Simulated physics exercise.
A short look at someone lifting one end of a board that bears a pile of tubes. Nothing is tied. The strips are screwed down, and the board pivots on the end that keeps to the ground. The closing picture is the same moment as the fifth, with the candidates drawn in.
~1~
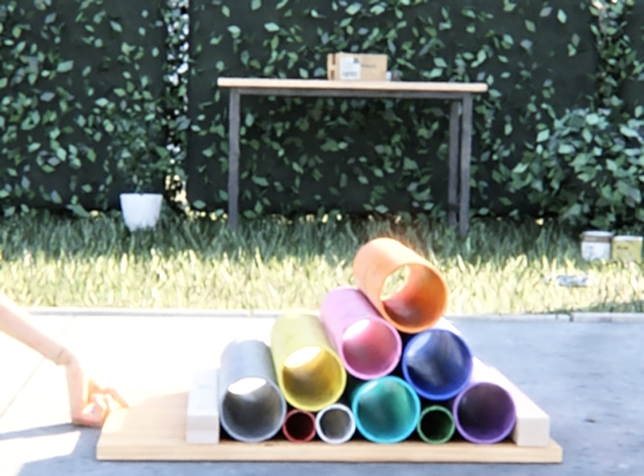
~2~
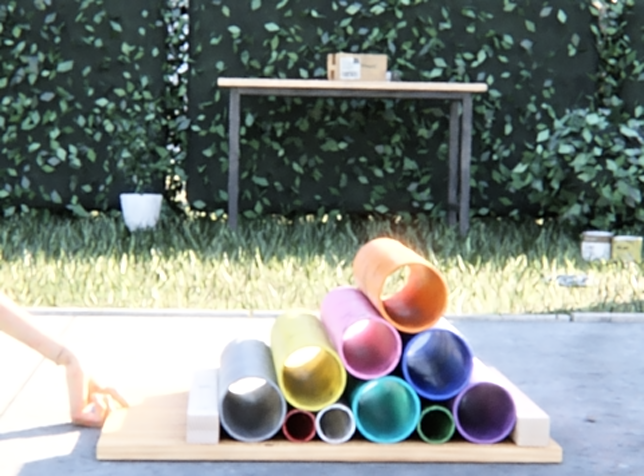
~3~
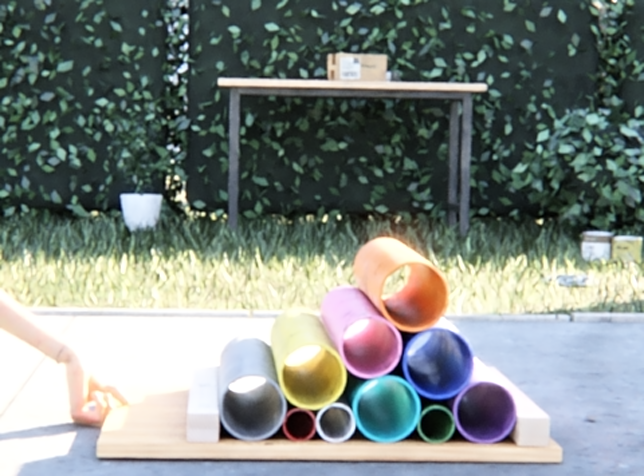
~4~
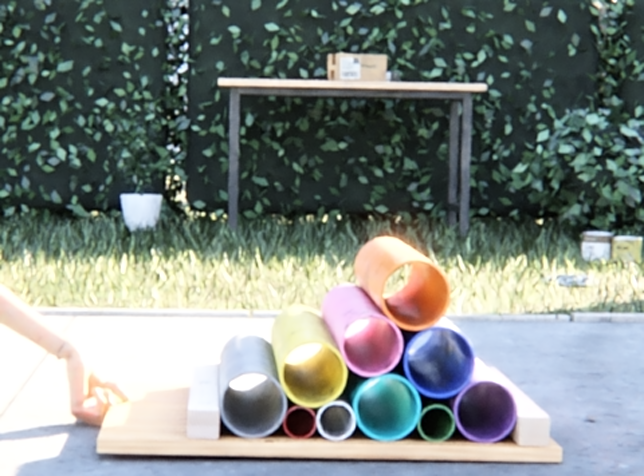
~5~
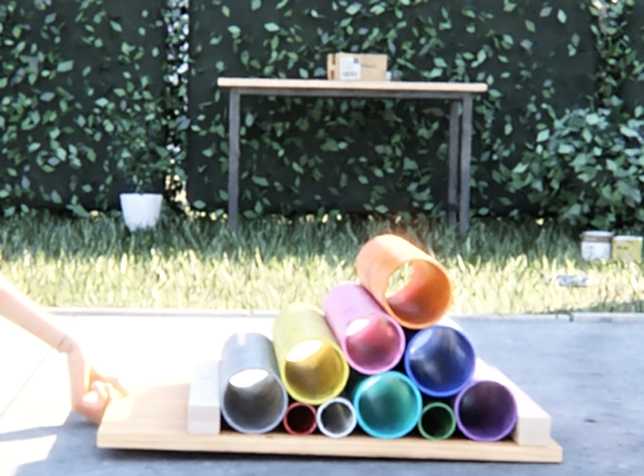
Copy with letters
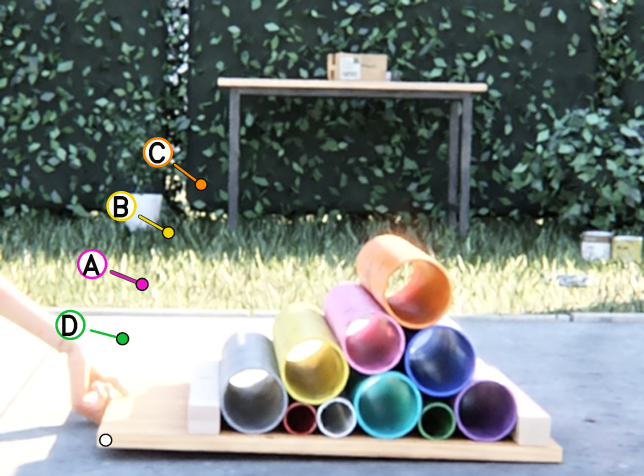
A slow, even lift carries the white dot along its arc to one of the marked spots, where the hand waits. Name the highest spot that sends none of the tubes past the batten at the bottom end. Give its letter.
It can be raised to D.
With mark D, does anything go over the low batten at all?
At D: No.
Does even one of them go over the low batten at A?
Yes.
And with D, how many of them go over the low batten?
The count is none.
On the marked copy, A at (142, 284); B at (168, 232); C at (201, 184); D at (123, 339); the white dot at (106, 440).
Taking D. A third of the way, board at 12°.
Two thirds of the way, board at 14°.
When it is over, board at 14°, none over the low batten.
As for the rest, A one over the low batten (orange); B one over the low batten (orange); C one over the low batten (orange).
